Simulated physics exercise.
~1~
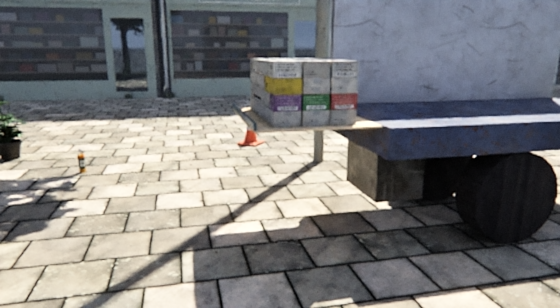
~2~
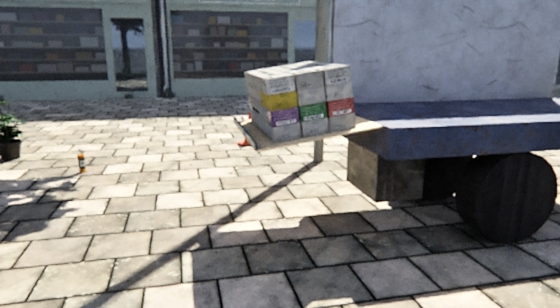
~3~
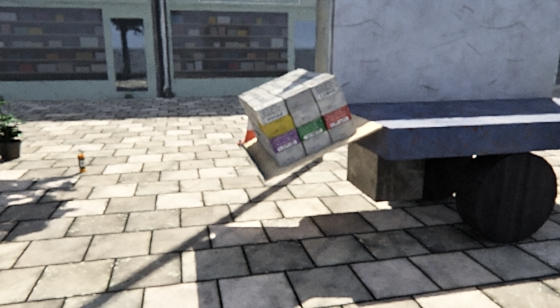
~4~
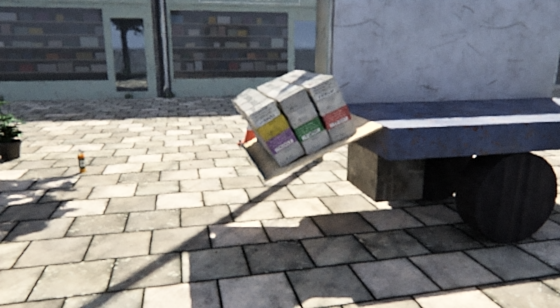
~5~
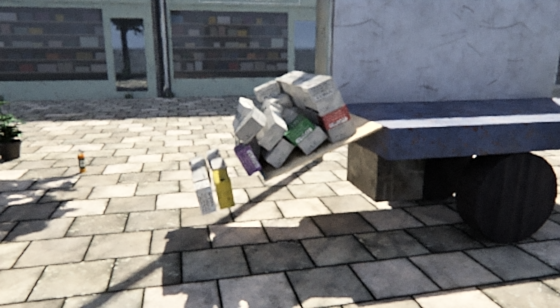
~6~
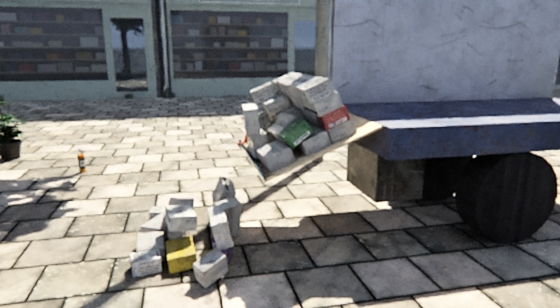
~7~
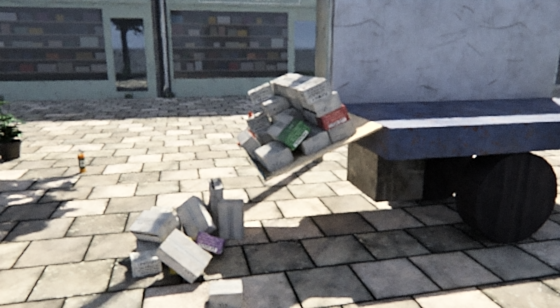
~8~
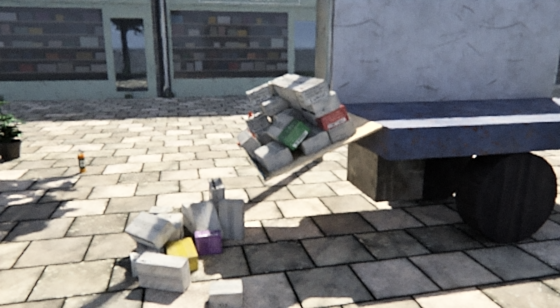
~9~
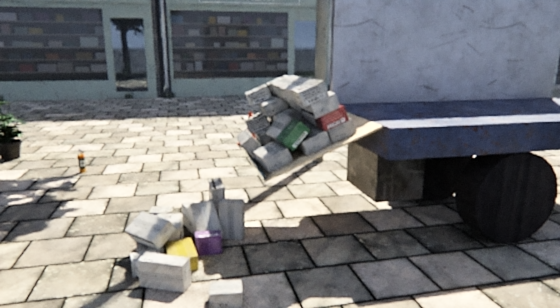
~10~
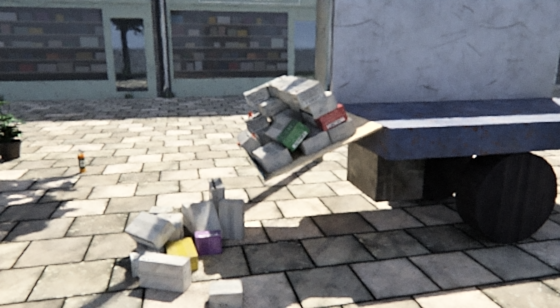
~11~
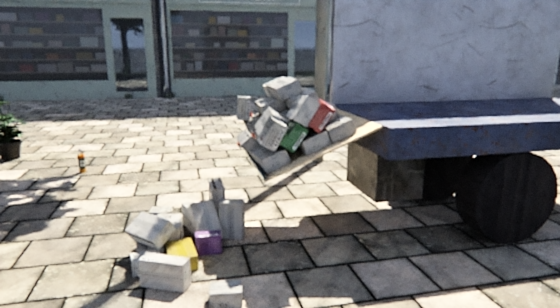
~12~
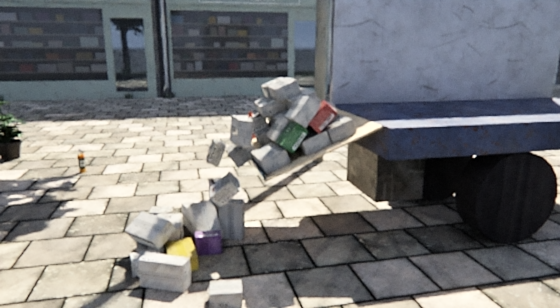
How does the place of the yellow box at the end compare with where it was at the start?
At the start the yellow box was in the neat stack on the lorry's raised platform. By the end it lay on the paving, lower down and to the left, among the other fallen boxes.
A neat stack of shoe boxes toppled as the platform behind a lorry tilted down to the left, spilling several, yellow and purple ones included, onto the paving. The rest stayed jumbled on the slope until a few more slid off at the end.
